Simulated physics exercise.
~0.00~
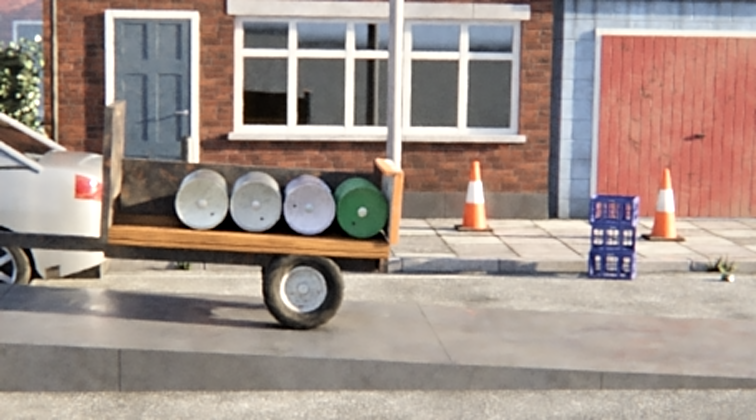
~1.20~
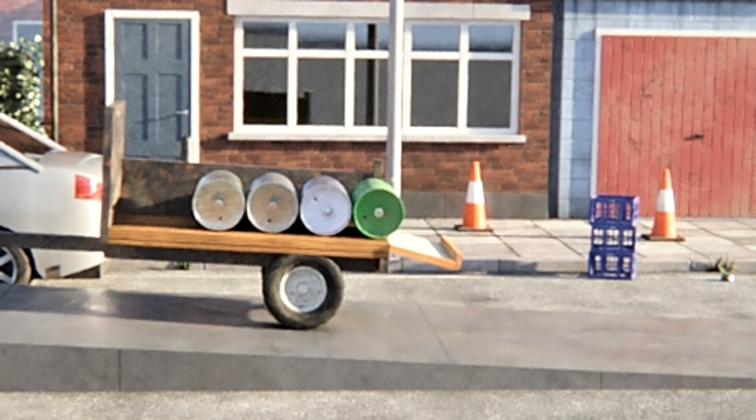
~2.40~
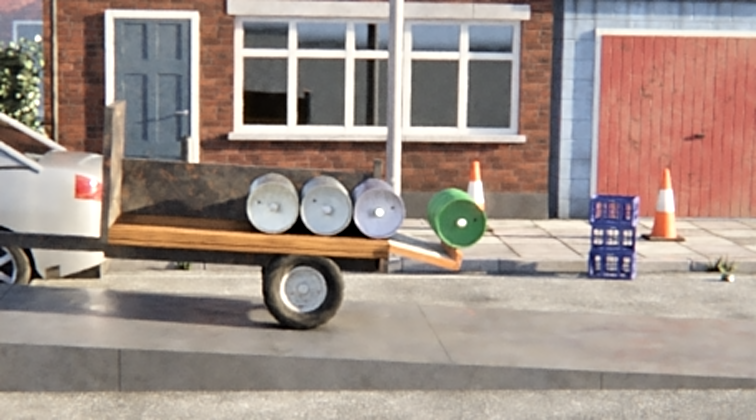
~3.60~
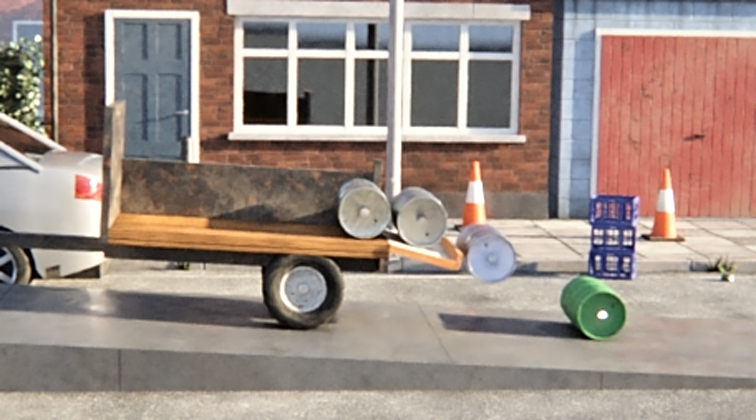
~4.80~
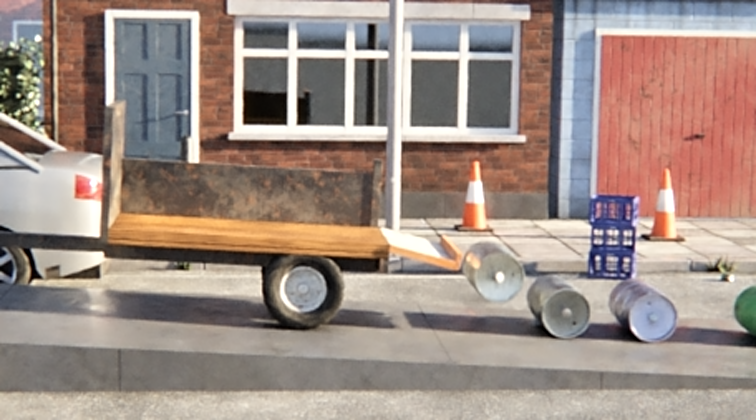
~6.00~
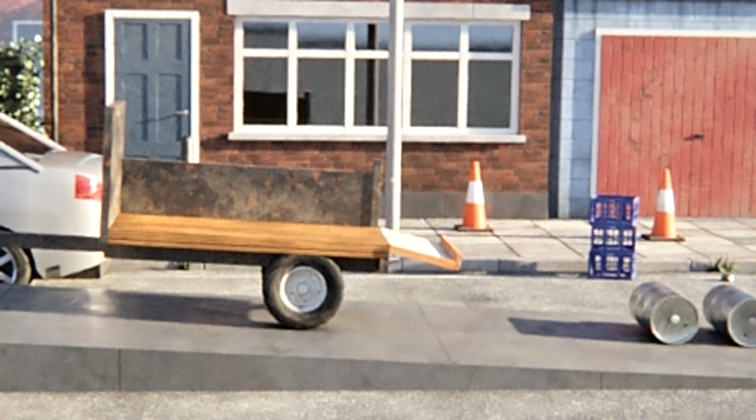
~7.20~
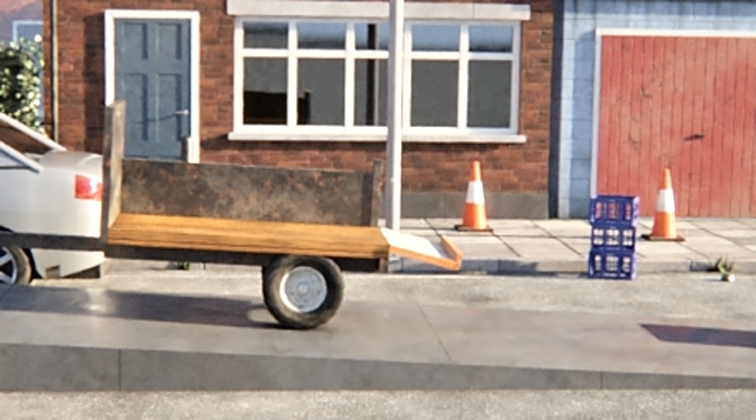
On a sunlit street in front of a brick building with a grey door, a flatbed trailer stands behind a white car, carrying three silvery kegs and a green one against its raised tailgate. The tailgate drops open to the right, and the kegs begin rolling toward it with the green one leading. The green keg crosses the lowered gate, falls to the ground and rolls on past the stacked blue crates. The silvery kegs follow, tumbling off one after another. All of them roll away out of view to the right, leaving the trailer empty and still.
